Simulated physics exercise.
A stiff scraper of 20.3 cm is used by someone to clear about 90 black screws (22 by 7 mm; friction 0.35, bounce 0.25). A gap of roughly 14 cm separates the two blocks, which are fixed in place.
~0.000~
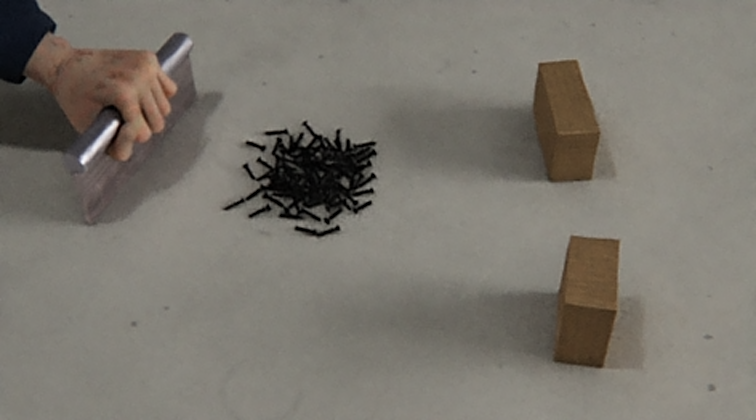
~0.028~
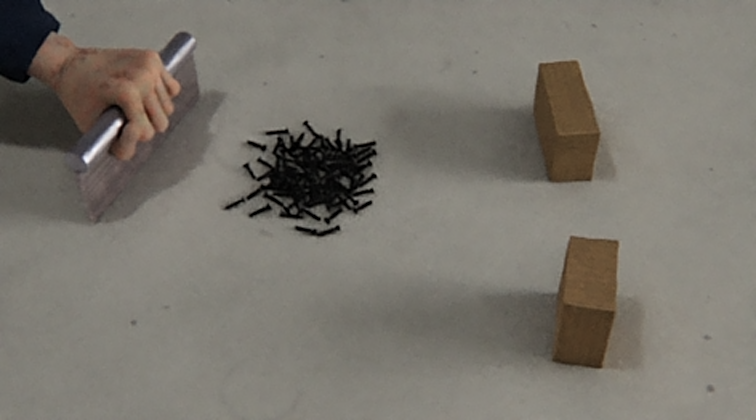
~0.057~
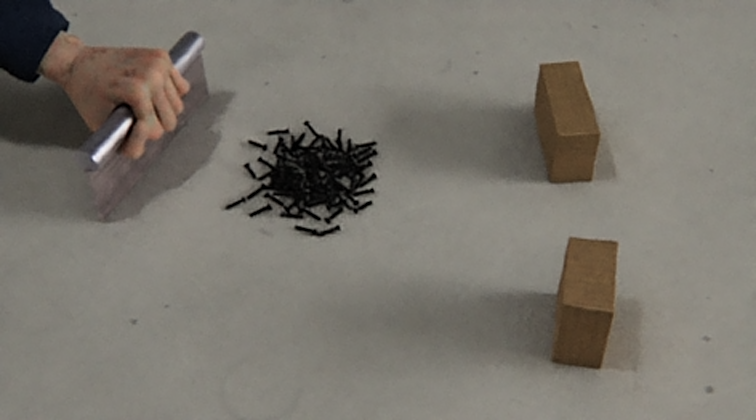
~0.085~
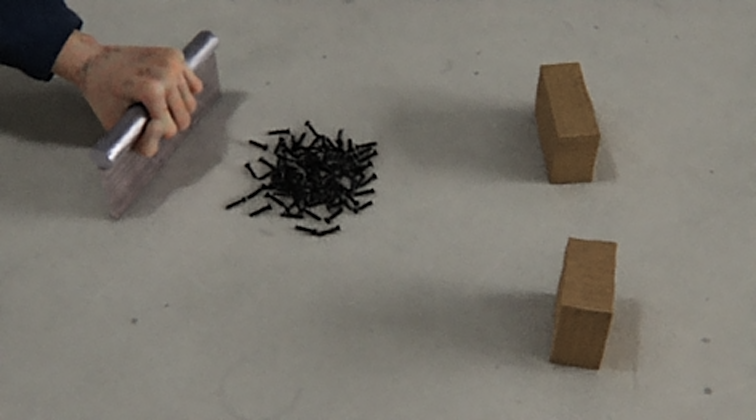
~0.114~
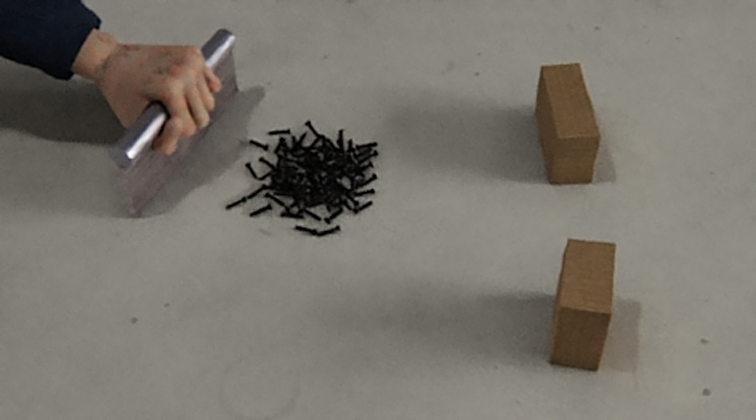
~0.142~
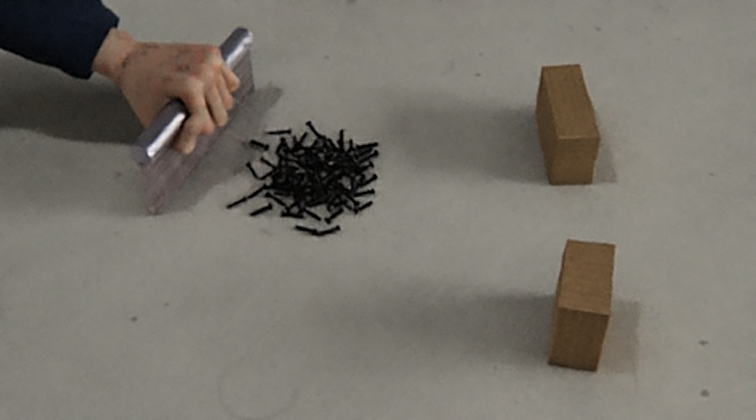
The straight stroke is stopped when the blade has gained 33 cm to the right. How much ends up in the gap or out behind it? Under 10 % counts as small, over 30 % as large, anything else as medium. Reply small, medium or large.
Small.
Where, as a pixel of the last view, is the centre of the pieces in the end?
It settles with its middle around (485, 191).
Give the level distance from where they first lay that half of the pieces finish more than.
Estimate: Approx. 18 cm.
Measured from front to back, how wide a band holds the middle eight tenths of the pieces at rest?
Estimated width: Near 12 cm.
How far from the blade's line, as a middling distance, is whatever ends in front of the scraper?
About 4 centimetres.
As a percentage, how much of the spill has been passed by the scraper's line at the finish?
Some 25 percent.
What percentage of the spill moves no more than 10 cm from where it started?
25% or so.
Then, at 0.39 s, scraper 21 cm from its start, spill 12 cm wide; held up before the blocks 100 %.
Then, at 0.64 s, scraper 34 cm from its start, spill 16 cm wide; held up before the blocks 100 %.
Then, at 0.86 s, scraper 34 cm from its start, spill 16 cm wide; held up before the blocks 100 %.
At rest (1.3 s), in or through the gap 0 %, round the near block 0 %, round the far block 0 %, held up before the blocks 100 %.
